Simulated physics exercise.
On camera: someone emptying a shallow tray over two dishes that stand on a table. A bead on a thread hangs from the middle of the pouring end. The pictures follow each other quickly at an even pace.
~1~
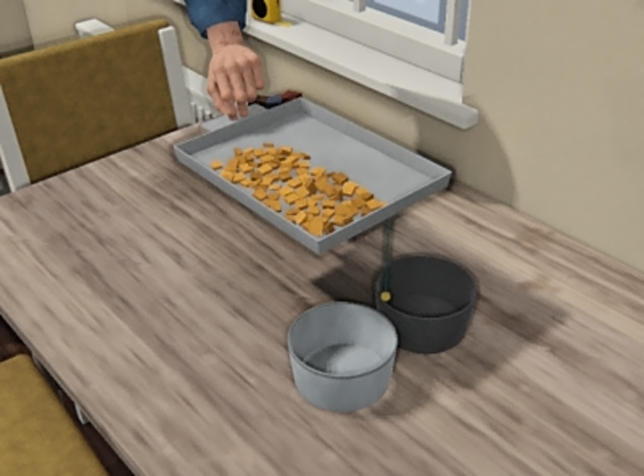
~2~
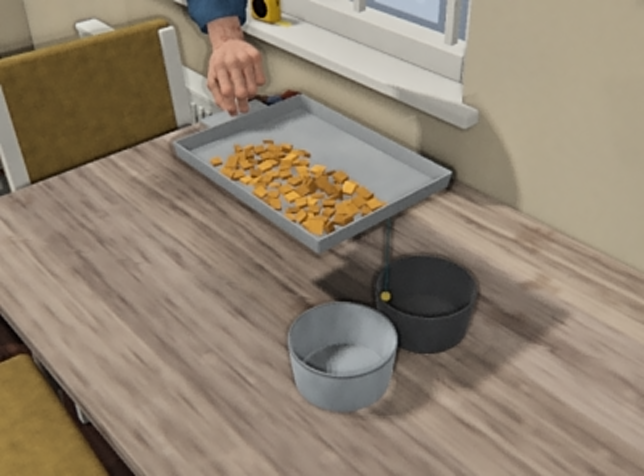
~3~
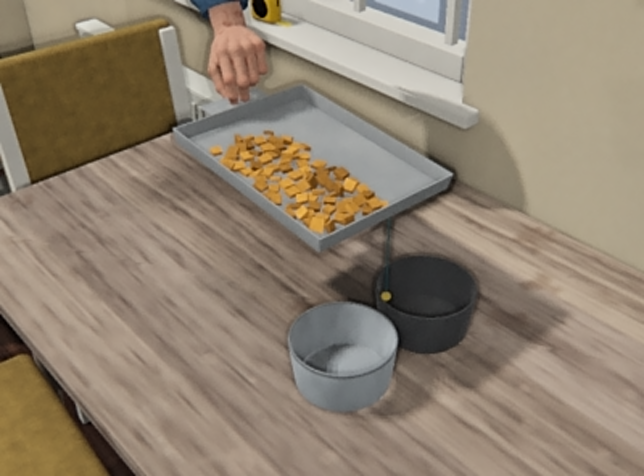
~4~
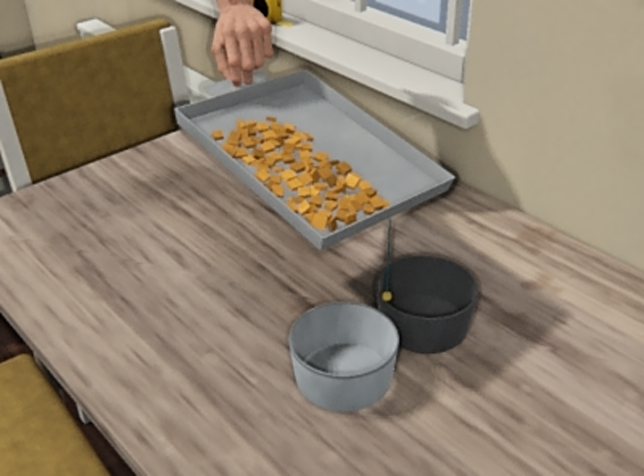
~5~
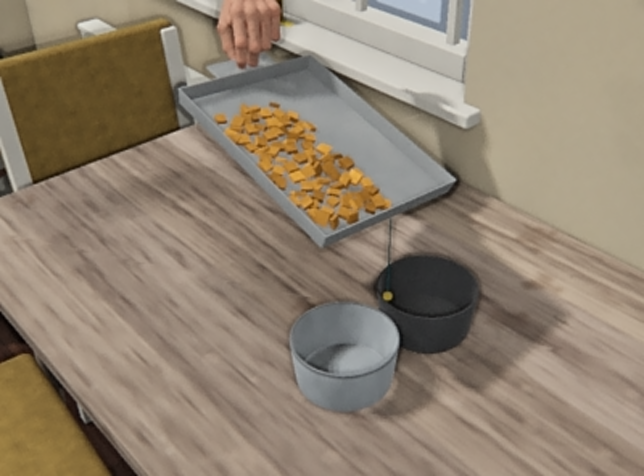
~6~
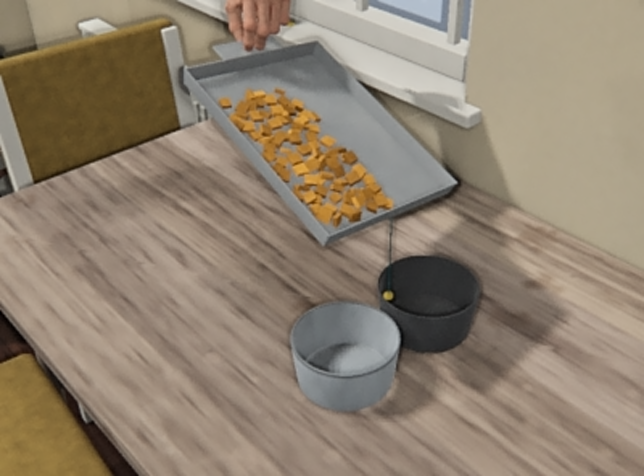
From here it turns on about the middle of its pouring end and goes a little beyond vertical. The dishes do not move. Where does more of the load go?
Fuller: The right-hand dish.
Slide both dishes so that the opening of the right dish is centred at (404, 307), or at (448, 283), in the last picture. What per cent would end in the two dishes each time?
Near 50 % and 80 %.
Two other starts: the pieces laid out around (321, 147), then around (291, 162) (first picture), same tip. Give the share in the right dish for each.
Near 70 % and 60 %.
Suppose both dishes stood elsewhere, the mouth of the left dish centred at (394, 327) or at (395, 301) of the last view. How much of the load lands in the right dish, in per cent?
In turn 50 and 20 in a hundred.
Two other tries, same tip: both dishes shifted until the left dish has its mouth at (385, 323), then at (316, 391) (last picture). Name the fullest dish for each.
First the right dish, then the right-hand dish.
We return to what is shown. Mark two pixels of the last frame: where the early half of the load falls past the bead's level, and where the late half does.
The first part at (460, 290); the rest at (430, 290).
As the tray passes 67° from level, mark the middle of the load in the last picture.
Around (396, 184).
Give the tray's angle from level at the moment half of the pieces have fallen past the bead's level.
Near 110 degrees.
Just after the last frame, tray tipped steeply; every one on the tray.
A moment on, tray tipped past a quarter turn; roughly two thirds on the tray; roughly a quarter in the right dish; roughly a quarter outside both; just a few in the air.
Further on, tray tipped past a quarter turn; just a few in the left dish; roughly two thirds in the right dish; roughly a third outside both.
When it is over, tray tipped past a quarter turn; just a few in the left dish; roughly two thirds in the right dish; roughly a third outside both.
